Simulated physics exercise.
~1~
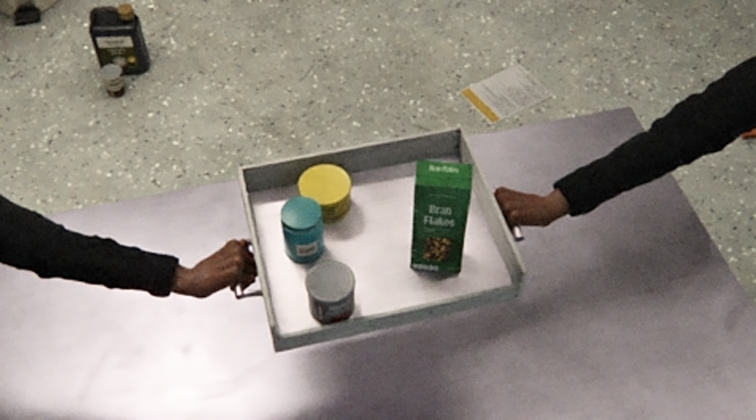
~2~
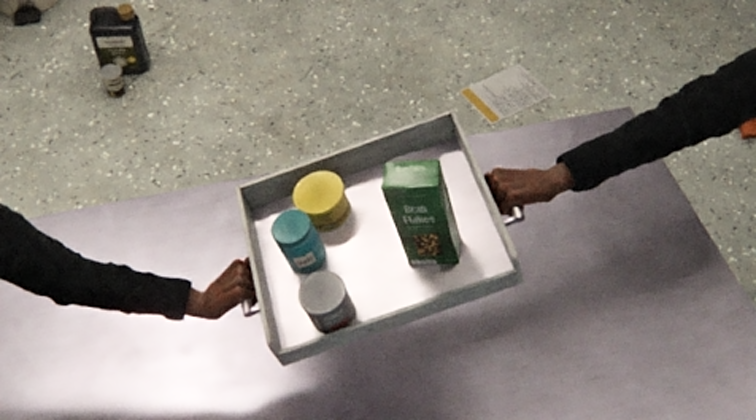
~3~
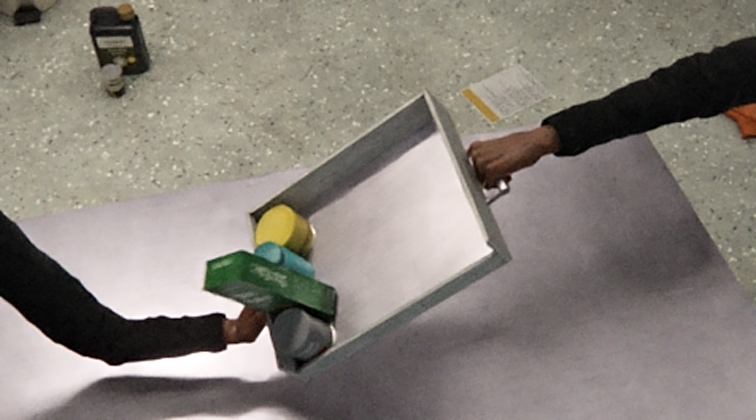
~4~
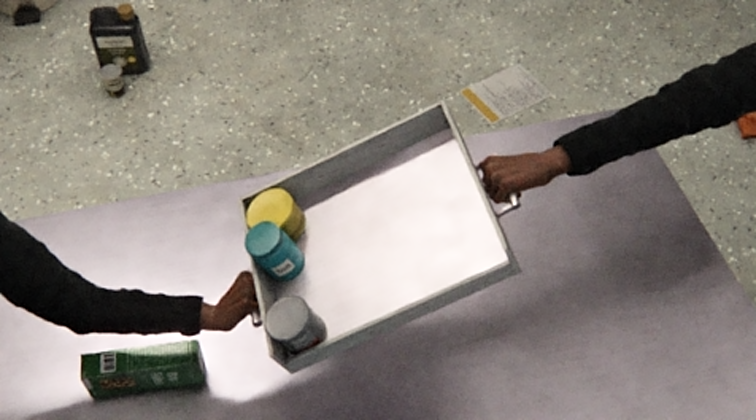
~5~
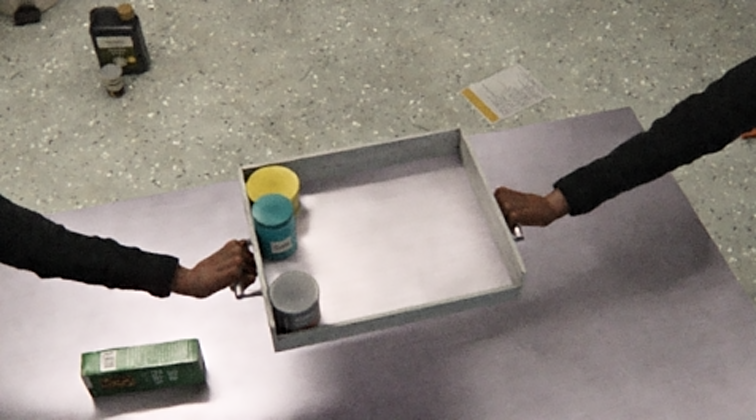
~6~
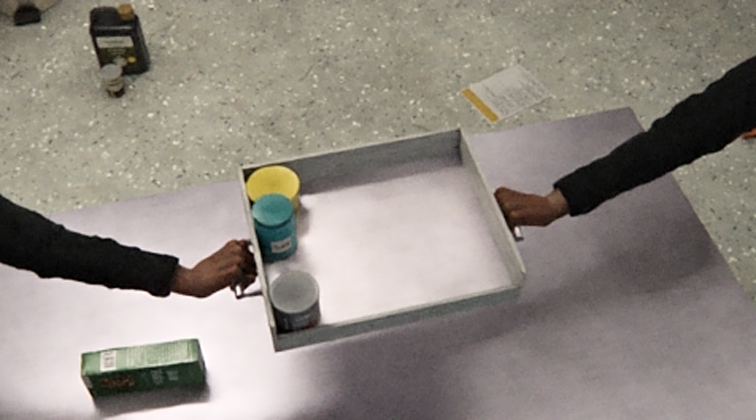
A green carton tumbled out over the left side of an open tray as two hands tipped it steeply that way, while the yellow, turquoise and grey containers slid against the left wall and stayed inside once the tray was levelled again.
